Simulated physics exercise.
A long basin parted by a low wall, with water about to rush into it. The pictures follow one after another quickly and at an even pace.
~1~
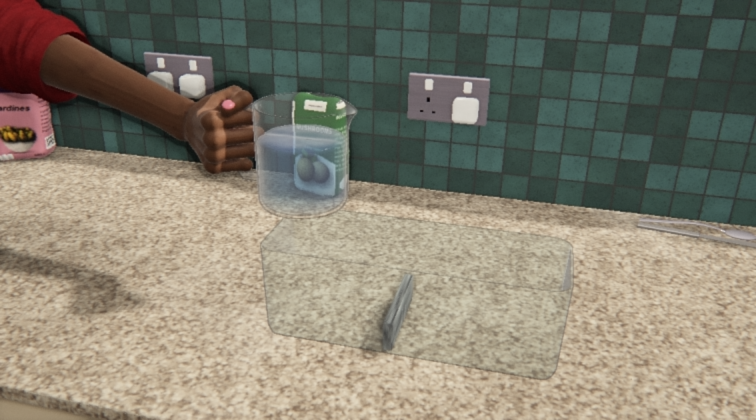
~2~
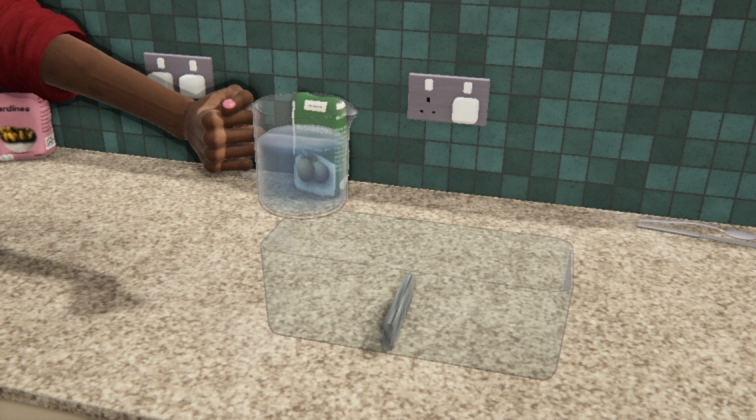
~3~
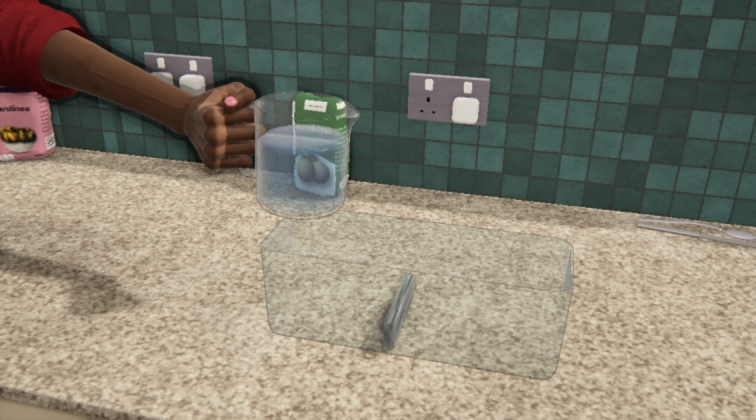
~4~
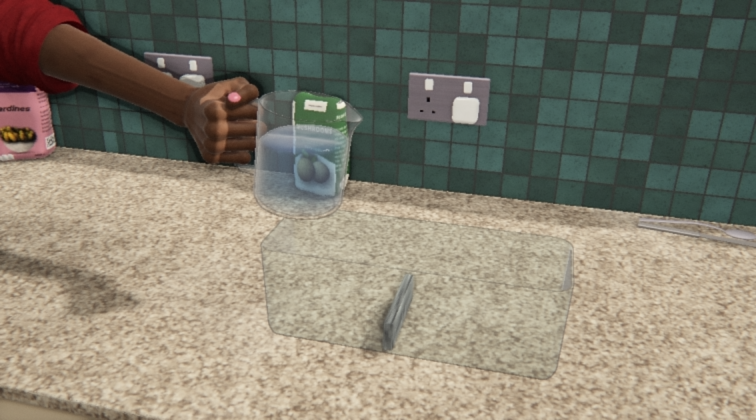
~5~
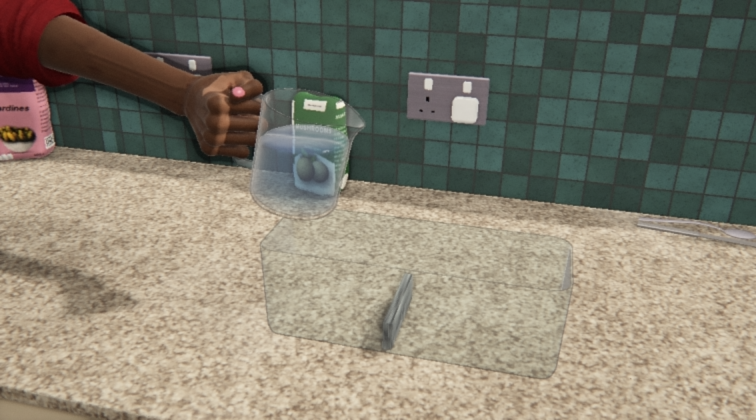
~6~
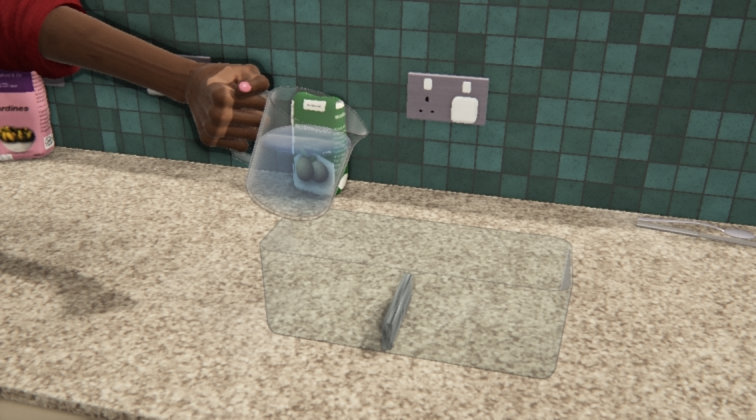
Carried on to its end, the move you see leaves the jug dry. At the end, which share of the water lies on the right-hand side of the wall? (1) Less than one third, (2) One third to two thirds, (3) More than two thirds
One third to two thirds (2).
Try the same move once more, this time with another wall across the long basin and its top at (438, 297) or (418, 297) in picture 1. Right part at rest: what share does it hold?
First try around 5 percent; second try around 15 percent.
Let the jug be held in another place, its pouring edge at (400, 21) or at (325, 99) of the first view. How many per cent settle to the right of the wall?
You'd get 90 percent from the first and 15 percent from the second.
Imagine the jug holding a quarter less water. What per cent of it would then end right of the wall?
Roughly 40 in a hundred.
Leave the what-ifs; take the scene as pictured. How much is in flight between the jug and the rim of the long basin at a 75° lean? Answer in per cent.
10 %.
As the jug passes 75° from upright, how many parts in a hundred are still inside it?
It comes to 85 per cent or so.
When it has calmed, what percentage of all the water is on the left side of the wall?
Roughly 40 percent of it.
A moment on, the jug is tipped on its side and 84 per cent is still to pour, 1 is left of the wall and 3 right of it.
Next, the jug is tipped right over and 27 per cent is still to pour, 17 is left of the wall and 46 right of it.
Then the jug is tipped right over and 2 per cent is still to pour, 39 is left of the wall and 57 right of it.
Later the jug is tipped right over and 0 per cent is still to pour, 42 is left of the wall and 57 right of it.
At rest 42 per cent lies left of the wall, 57 right of it and 0 outside.
